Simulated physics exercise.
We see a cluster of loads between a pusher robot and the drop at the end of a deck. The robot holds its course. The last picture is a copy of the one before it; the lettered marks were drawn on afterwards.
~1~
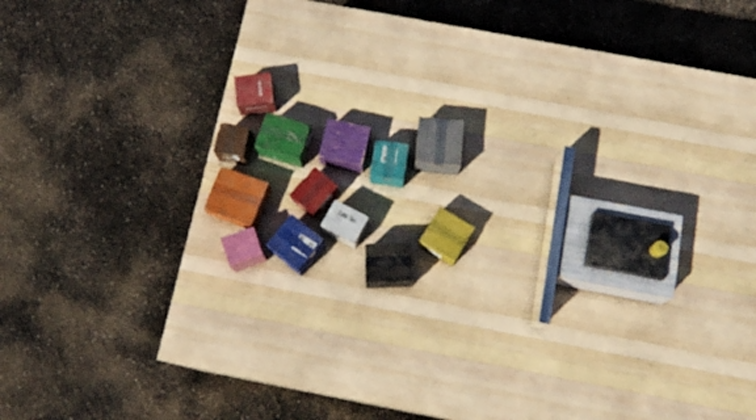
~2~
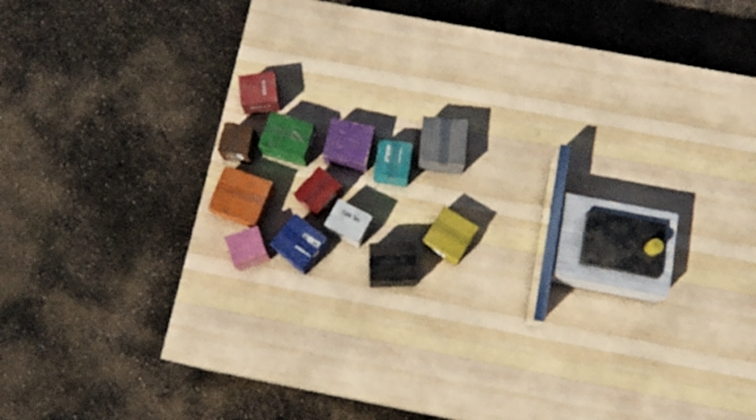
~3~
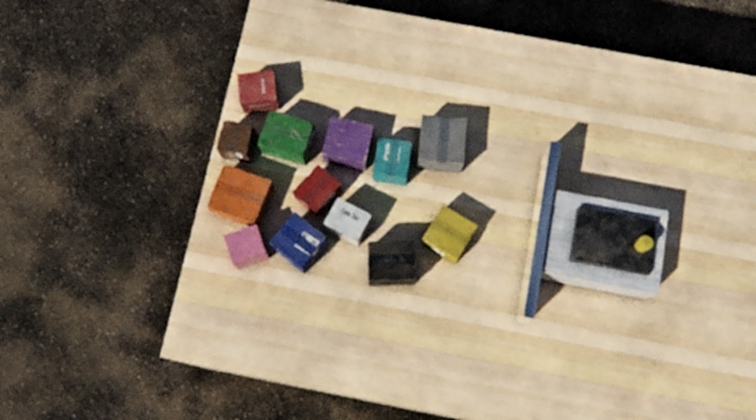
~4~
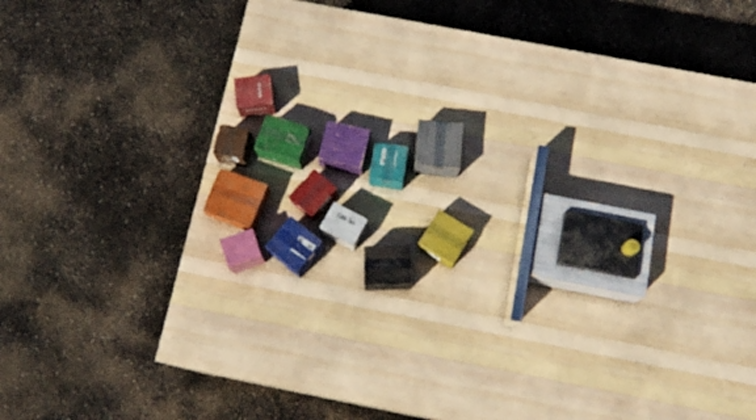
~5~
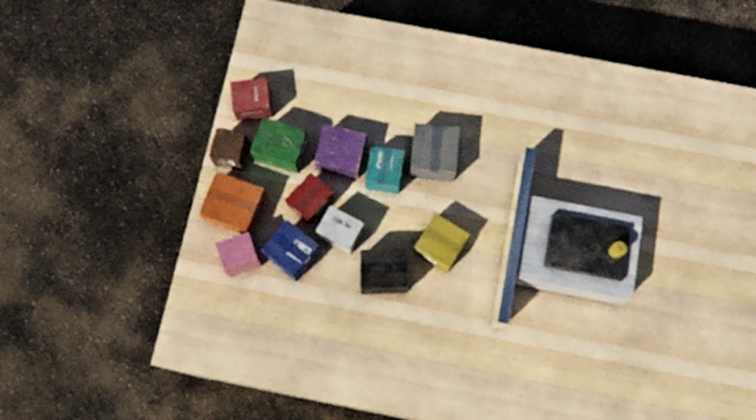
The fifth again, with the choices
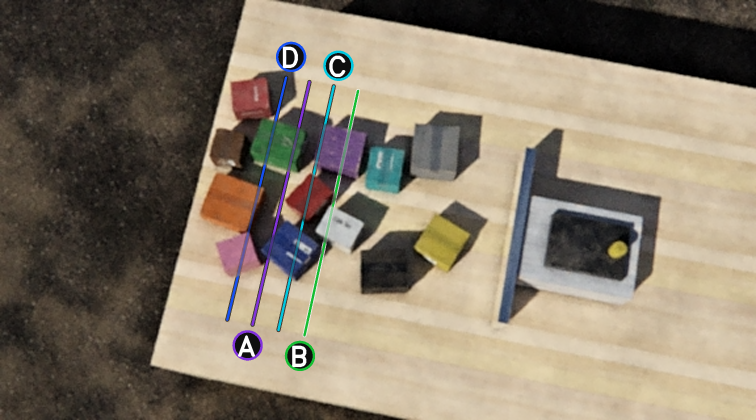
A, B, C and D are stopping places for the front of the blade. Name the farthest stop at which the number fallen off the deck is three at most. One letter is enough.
The farthest such stop is C.
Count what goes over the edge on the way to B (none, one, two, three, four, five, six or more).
Two.
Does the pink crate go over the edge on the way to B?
No.
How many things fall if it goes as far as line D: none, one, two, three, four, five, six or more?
By then, six or more.
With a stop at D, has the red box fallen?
Yes.
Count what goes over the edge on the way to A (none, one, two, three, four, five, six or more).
Five.
On the marked copy, A at (282, 199); B at (332, 209); C at (307, 204); D at (258, 194).
With C. Early on, robot (504, 231); black parcel (372, 275); grey box (424, 150).
Further on, robot (429, 216); brown parcel over the edge; green parcel (229, 136).
At the end, robot (371, 205); brown parcel over the edge; green parcel over the edge; two fallen.
As for the rest, A drops five; B is within the limit but short; D drops eight.
